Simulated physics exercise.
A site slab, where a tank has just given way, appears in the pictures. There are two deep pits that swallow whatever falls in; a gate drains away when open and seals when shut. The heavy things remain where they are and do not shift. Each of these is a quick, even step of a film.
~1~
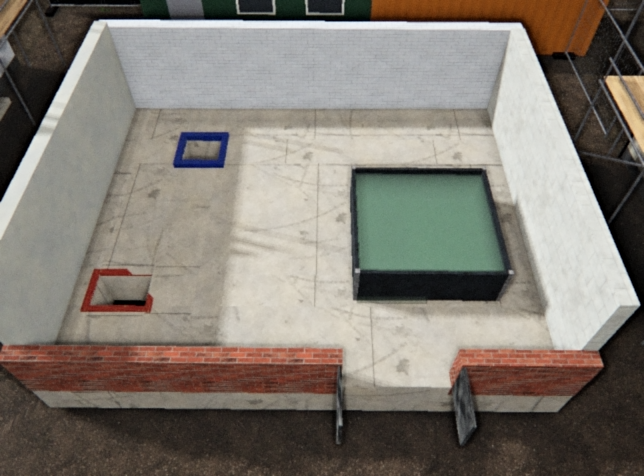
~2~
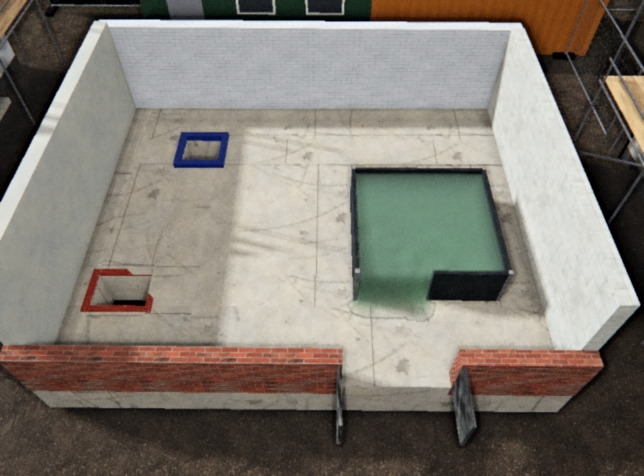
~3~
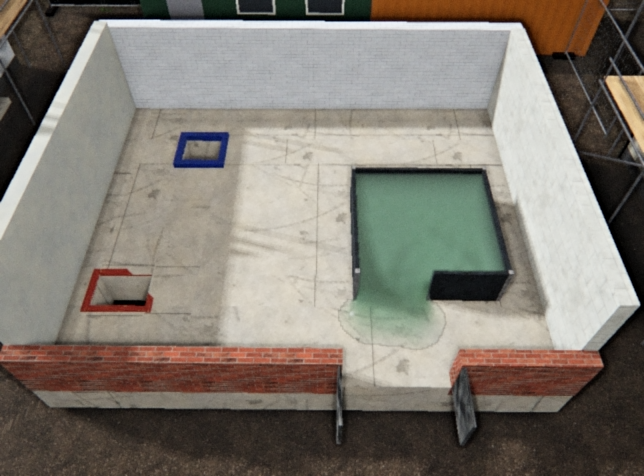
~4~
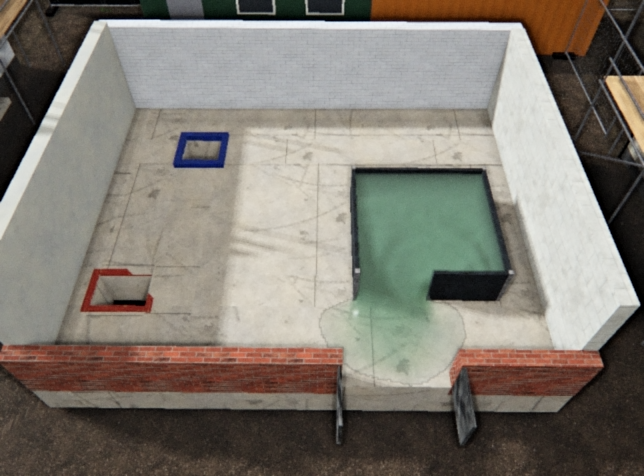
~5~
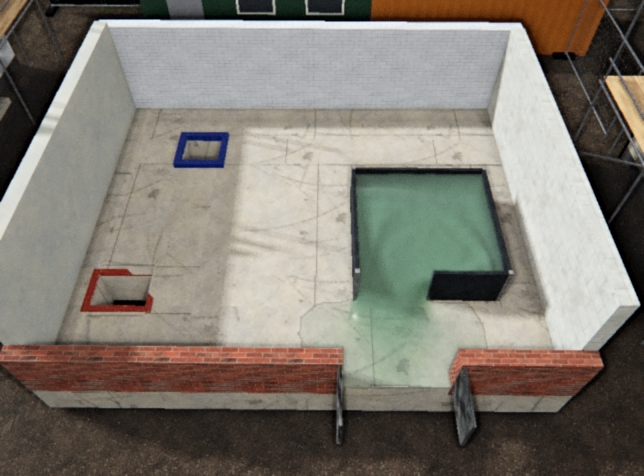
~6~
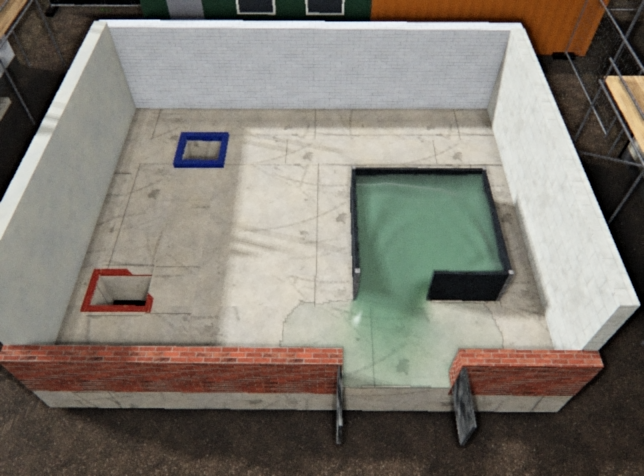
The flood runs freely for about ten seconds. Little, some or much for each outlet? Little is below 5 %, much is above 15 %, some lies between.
The gate gets much. The red pit gets some. The blue pit gets little.
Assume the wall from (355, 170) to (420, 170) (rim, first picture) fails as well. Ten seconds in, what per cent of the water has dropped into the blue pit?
In percent, blue takes 4.
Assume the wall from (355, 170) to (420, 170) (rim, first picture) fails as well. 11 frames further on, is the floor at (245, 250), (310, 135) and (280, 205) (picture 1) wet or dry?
Note, points one to three: Unreached / reached and soaked / unreached.
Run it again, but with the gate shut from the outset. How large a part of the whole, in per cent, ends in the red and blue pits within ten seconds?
Shares, approx. %: Red 25, blue 0.
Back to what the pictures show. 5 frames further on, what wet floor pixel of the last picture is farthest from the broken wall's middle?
The farthest point of the front sits at (179, 370).
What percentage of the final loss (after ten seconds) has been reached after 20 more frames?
That comes to 55 per cent, as I work it out.
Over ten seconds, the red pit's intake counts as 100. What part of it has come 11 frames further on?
Working it through, I arrive at 0 %.
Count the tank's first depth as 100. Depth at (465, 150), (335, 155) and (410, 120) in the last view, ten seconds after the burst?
In order: 2, 0, 0 %.
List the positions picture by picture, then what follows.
In the first picture, the open tank at (425, 220) is whole and still.
In the second picture, water pours out at (393, 288) and has run to (351, 304).
In the third picture, the front is at (426, 341), out from the gap at (393, 290).
In the fourth picture, water pours out at (393, 290) and has run to a hidden place.
In the fifth picture, water pours out at (393, 291) and has run to a hidden place.
In the sixth picture, water pours out at (393, 290) and has run to a hidden place.
A moment on, water covers 10 % of the floor; the gate 12 %, the red pit 0 %, the blue pit 0 %.
Next, water covers 20 % of the floor; the gate 24 %, the red pit 0 %, the blue pit 0 %.
Then, water covers 30 % of the floor; the gate 37 %, the red pit 1 %, the blue pit 0 %.
Later, water covers 35 % of the floor; the gate 52 %, the red pit 5 %, the blue pit 0 %.
In the end, water covers 40 % of the floor; the gate 63 %, the red pit 9 %, the blue pit 0 %.
